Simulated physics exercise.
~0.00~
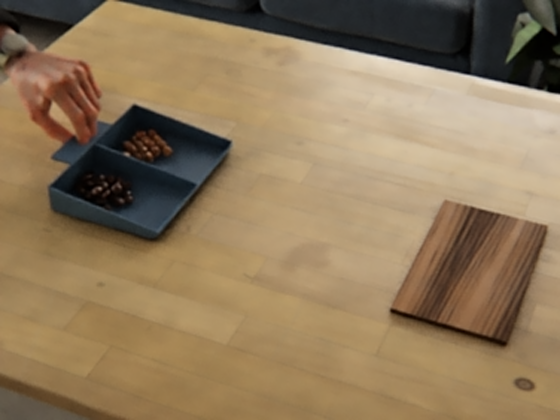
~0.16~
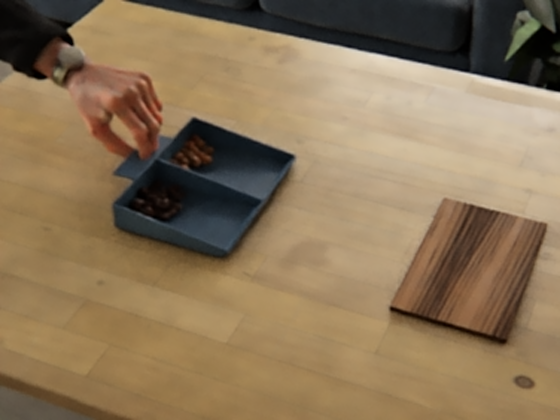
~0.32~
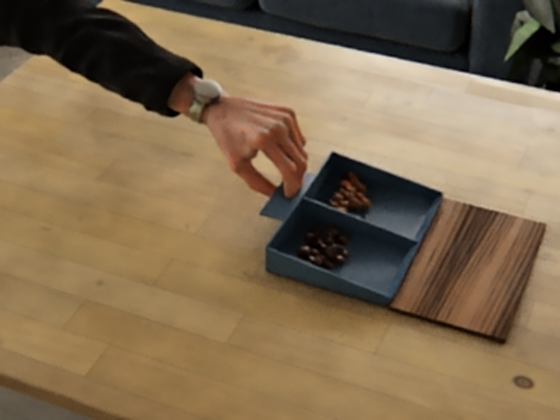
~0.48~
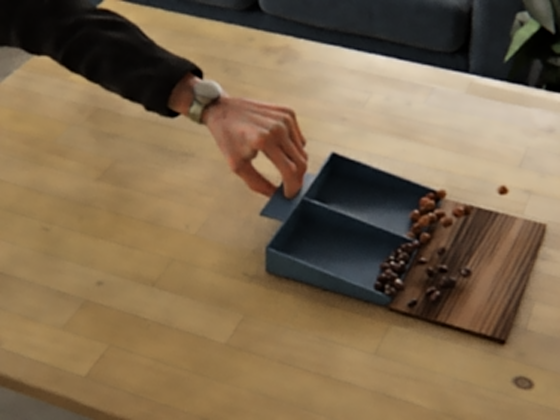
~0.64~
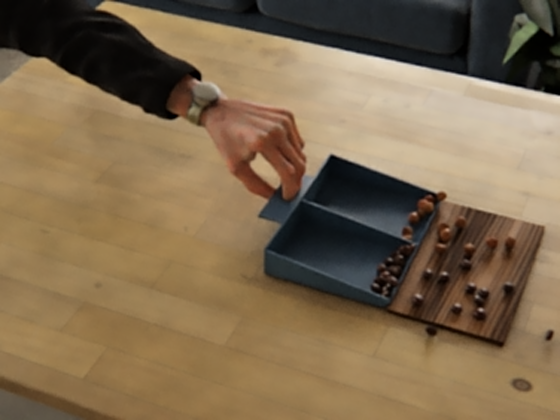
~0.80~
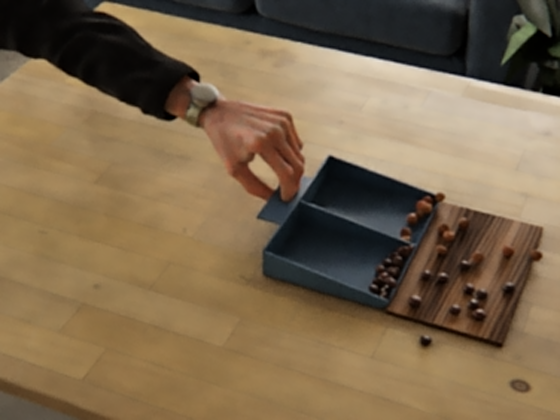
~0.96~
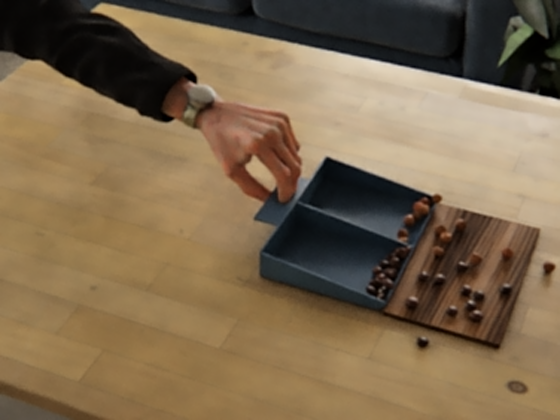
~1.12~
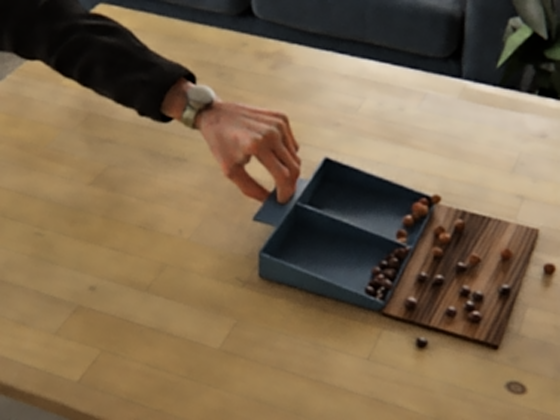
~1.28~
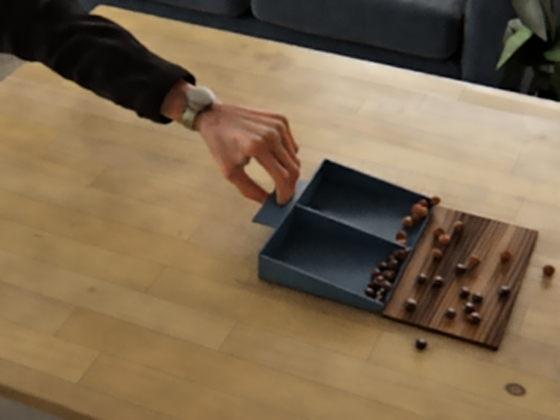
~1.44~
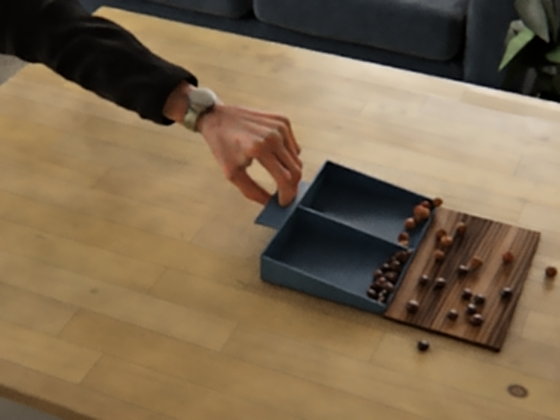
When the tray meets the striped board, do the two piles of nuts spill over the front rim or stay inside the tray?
Some nuts from each pile spill over the front rim, while others stay inside the tray.
